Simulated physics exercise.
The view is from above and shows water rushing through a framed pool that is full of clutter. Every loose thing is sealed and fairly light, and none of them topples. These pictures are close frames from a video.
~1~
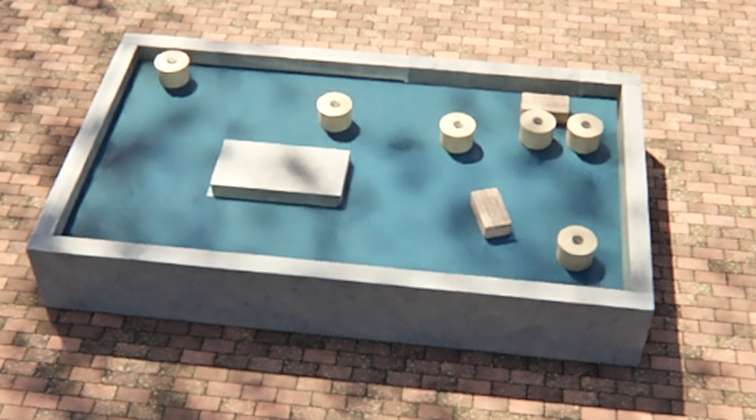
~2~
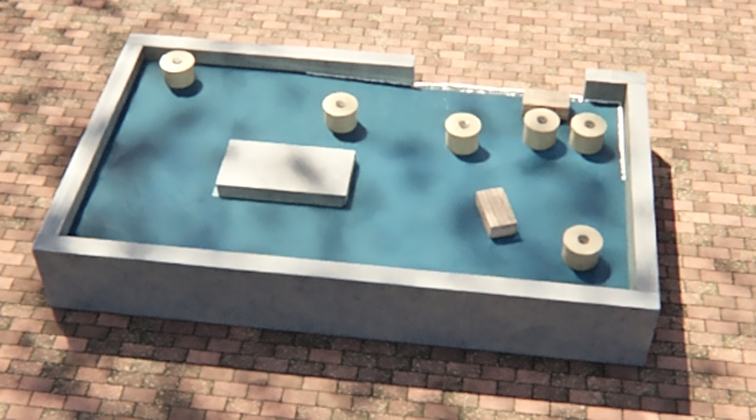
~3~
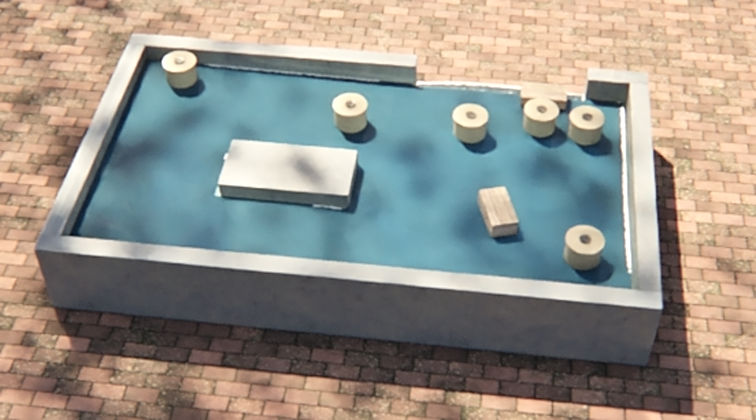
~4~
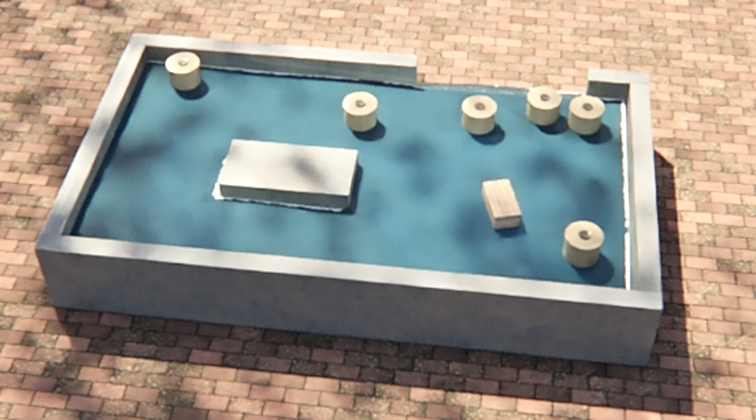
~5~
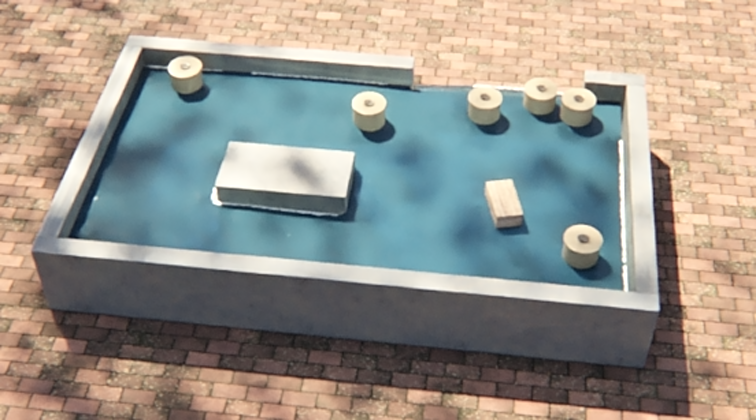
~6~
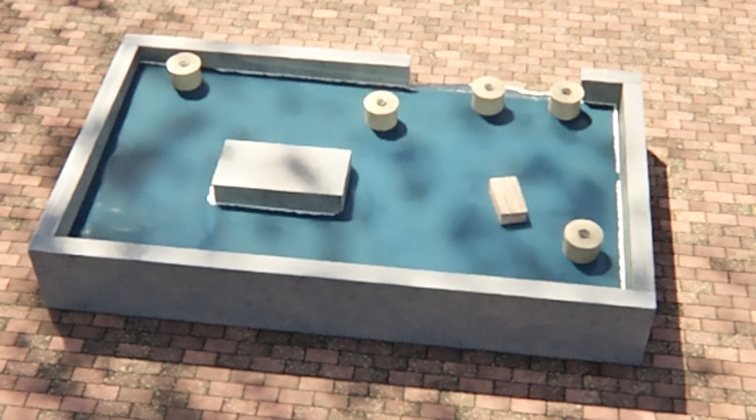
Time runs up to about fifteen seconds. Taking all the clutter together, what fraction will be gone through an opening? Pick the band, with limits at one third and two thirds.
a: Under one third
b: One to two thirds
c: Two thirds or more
Option b: One to two thirds.
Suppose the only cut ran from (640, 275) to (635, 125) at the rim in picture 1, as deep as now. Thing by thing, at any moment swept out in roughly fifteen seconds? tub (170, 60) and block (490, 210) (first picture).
Held back; lost through the gap.
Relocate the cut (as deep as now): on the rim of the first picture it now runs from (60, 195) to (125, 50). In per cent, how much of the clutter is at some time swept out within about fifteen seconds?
I reckon close to 10 per cent.
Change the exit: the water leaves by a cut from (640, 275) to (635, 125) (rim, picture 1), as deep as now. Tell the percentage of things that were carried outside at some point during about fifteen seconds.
I reckon 60 percent.
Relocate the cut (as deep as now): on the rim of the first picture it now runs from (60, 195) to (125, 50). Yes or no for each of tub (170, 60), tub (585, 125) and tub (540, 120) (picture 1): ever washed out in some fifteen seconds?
Lab log - 1: Escaped; 2: Retained; 3: Retained.
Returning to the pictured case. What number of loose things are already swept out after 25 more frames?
I make it 5.
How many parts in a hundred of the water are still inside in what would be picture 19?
Around 68 in a hundred.
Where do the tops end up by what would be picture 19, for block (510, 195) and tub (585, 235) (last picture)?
About (532, 148) and (587, 208).
A moment on, 4 of 8 are out; 4 afloat.
Next, 5 of 8 are out; 3 afloat.
Later, 5 of 8 are out; 3 afloat.
In the end, 5 of 8 are out; 3 afloat.
